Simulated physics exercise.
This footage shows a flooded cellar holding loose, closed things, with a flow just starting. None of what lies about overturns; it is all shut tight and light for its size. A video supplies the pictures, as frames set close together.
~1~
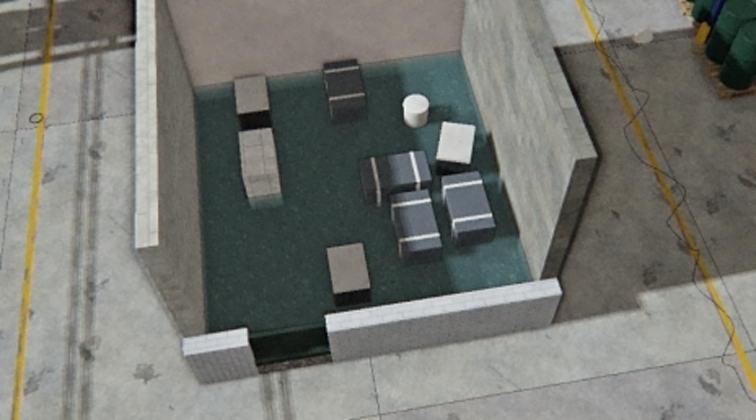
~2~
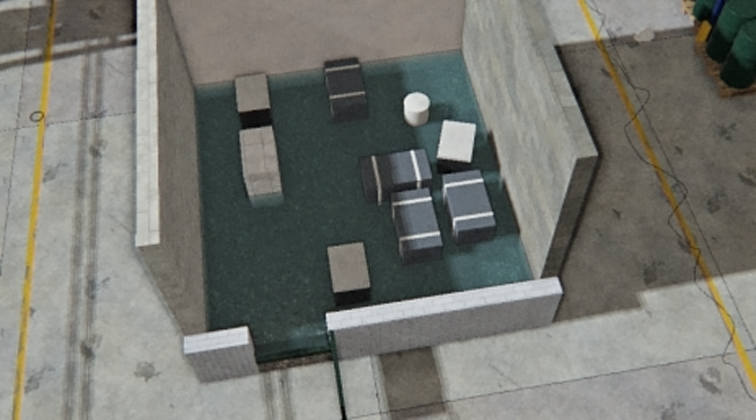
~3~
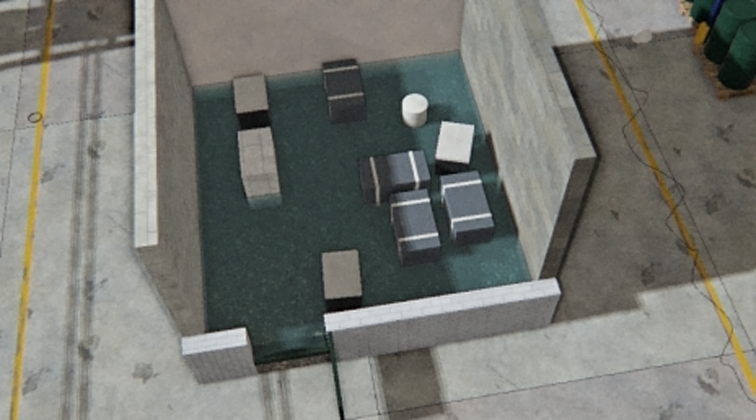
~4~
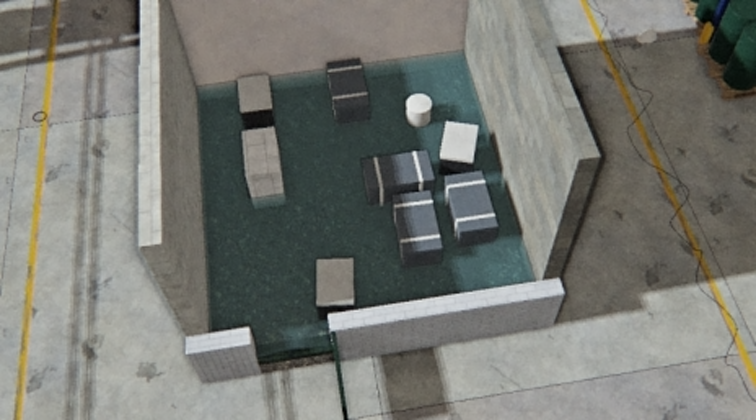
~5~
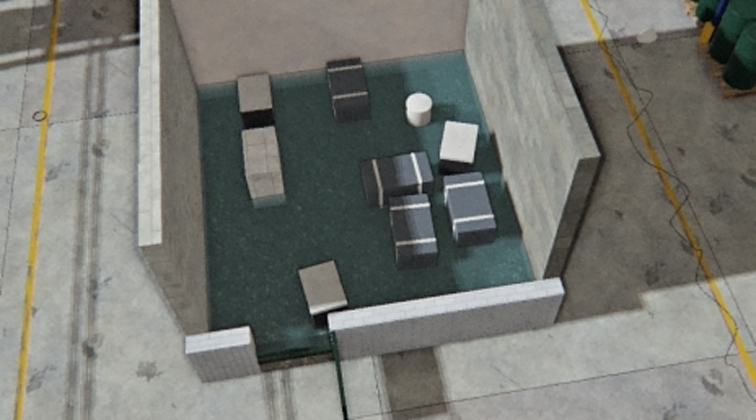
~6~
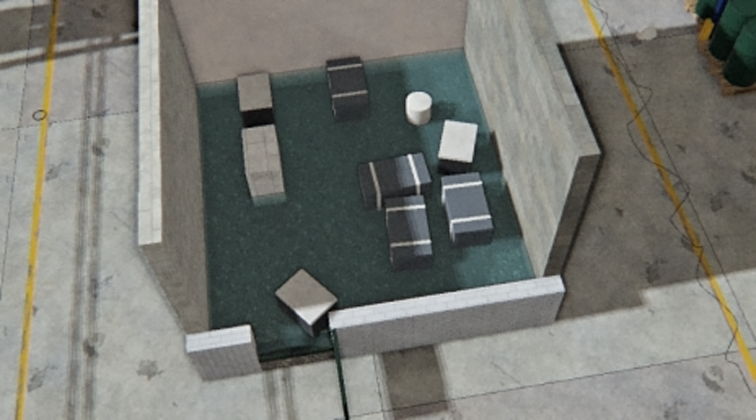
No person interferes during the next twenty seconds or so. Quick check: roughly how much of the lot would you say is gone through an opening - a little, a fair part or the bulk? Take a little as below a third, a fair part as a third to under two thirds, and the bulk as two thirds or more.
I would say a fair part.
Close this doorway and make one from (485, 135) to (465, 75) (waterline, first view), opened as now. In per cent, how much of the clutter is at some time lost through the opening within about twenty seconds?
Estimate: Near 90 %.
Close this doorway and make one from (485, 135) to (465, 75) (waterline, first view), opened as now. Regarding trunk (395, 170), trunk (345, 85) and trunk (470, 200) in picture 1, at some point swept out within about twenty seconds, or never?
Note - 1: Escaped; 2: Escaped; 3: Escaped.
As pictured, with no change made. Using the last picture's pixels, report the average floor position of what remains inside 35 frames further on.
Mean floor position: Approx. (354, 203) px, last view.
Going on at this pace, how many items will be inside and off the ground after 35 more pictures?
That number is 5.
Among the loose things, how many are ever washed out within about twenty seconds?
You get 3.
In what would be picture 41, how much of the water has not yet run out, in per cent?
I'd estimate some 54 percent of the water stays.
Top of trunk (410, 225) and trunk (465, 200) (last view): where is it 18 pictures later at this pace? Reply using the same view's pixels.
Near (287, 331) and (433, 243).
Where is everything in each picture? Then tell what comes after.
A chest at (348, 267) floats; a trunk at (416, 220), afloat; 0 of 8 have shifted, in the first picture.
A chest at (348, 266) floats; a trunk at (416, 219), afloat; 0 of 8 have shifted, in the second picture.
A chest at (341, 273) floats, close to its start; a trunk at (414, 220), afloat; 1 of 8 have shifted, in the third picture.
A chest at (335, 281), afloat, close to its start; a trunk at (417, 221) floats; 1 of 8 have shifted, in the fourth picture.
A chest at (322, 286), afloat, a stride from its start; a trunk at (413, 224) floats, close to its start; 2 of 8 have shifted, in the fifth picture.
A chest at (306, 295) floats, a stride from its start; a trunk at (408, 226), afloat, close to its start; 4 of 8 have shifted, in the sixth picture.
A moment on, 1 of 8 are out; 7 afloat.
Next, 1 of 8 are out; 6 afloat.
Later, 3 of 8 are out; 5 afloat.
In the end, 3 of 8 are out; 5 afloat.
